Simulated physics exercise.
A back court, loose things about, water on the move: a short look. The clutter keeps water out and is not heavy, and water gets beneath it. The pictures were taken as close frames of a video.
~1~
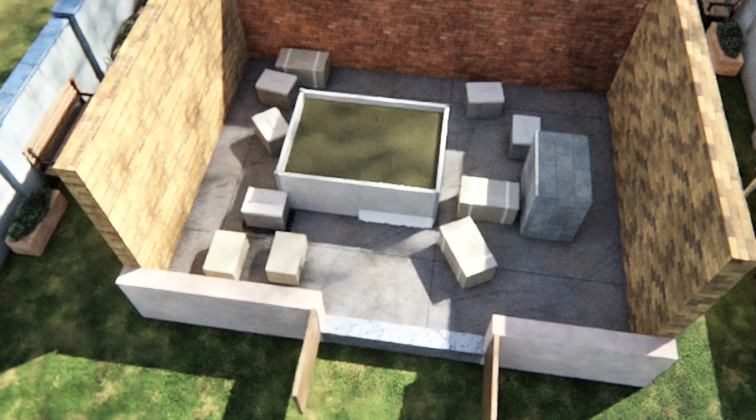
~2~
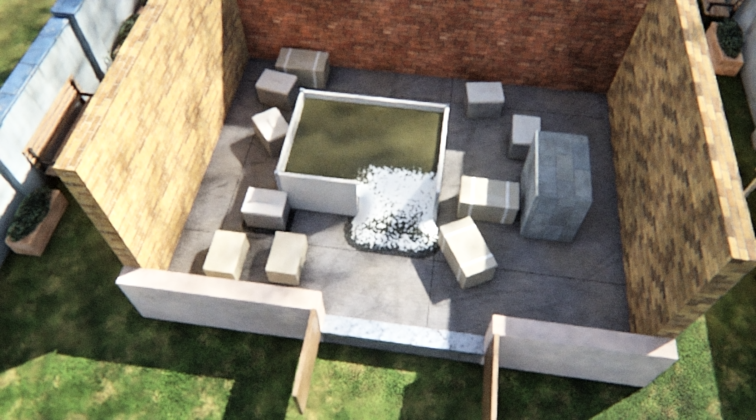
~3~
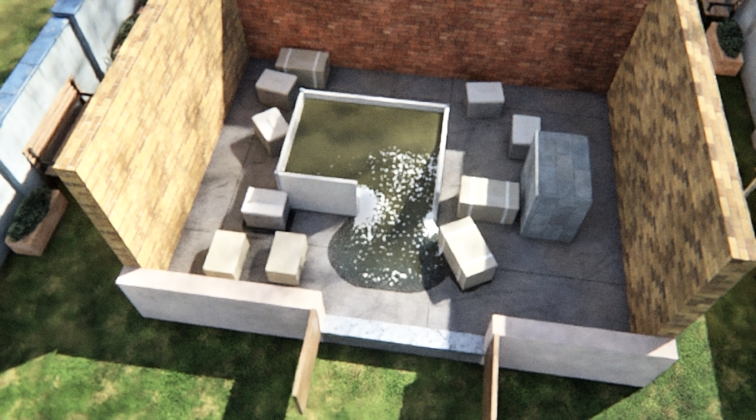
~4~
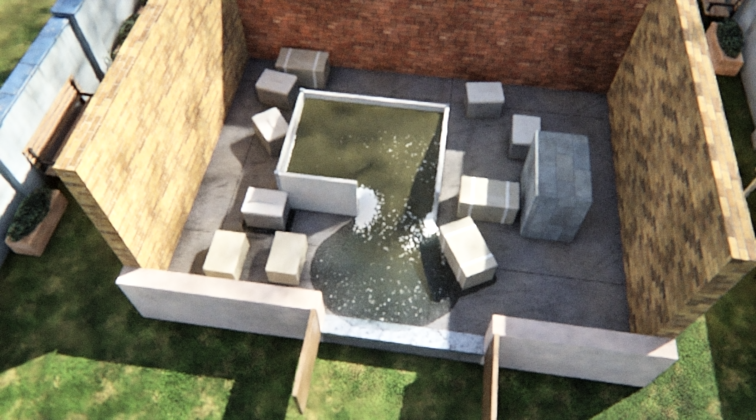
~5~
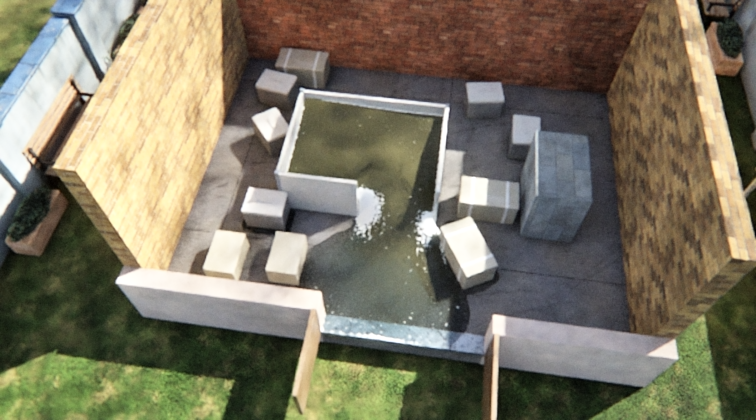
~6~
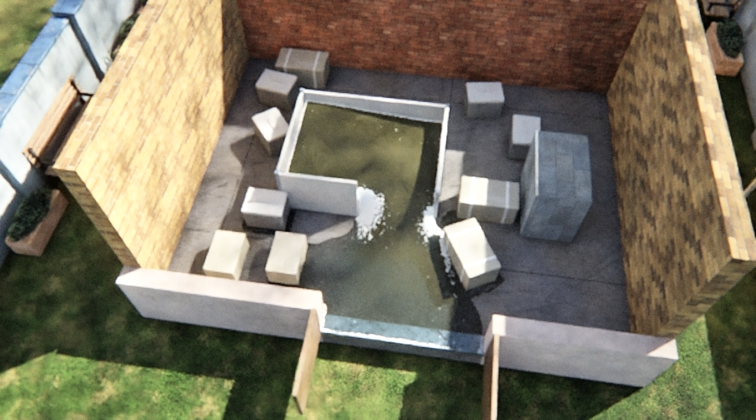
Greenish water bursts in white froth through a gap in the front wall of a raised tank in a brick-walled court. It spreads across the paving to the low front step, foam thinning to two patches beside the gap, while the pale blocks around it barely move.
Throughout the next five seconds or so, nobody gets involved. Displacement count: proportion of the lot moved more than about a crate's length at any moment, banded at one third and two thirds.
Lower than a third.
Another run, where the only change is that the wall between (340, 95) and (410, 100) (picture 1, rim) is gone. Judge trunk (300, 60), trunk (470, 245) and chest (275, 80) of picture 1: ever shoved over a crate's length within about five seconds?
One after the other: That far or more, short of that, moved that far.
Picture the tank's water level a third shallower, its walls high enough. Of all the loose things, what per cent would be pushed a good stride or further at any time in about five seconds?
I make it 10 per cent.
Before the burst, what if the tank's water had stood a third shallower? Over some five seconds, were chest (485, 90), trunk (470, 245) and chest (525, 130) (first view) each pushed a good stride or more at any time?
Taking them as listed, the first stopped before it, the second reached the mark and the third stopped before it.
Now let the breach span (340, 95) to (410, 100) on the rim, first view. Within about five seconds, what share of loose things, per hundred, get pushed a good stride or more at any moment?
60 % or thereabouts.
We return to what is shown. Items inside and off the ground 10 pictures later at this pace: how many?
Tally at that point: 0.
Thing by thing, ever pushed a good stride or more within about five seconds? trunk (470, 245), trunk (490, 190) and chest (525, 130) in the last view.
As listed: Travels that far, falls short and falls short.
A moment on, 0 of 10 are well off their spots; 0 afloat.
Next, 1 of 10 are well off their spots; 0 afloat.
Later, 1 of 10 are well off their spots; 0 afloat.
In the end, 2 of 10 are well off their spots, and 2 have been at some point; 0 afloat.
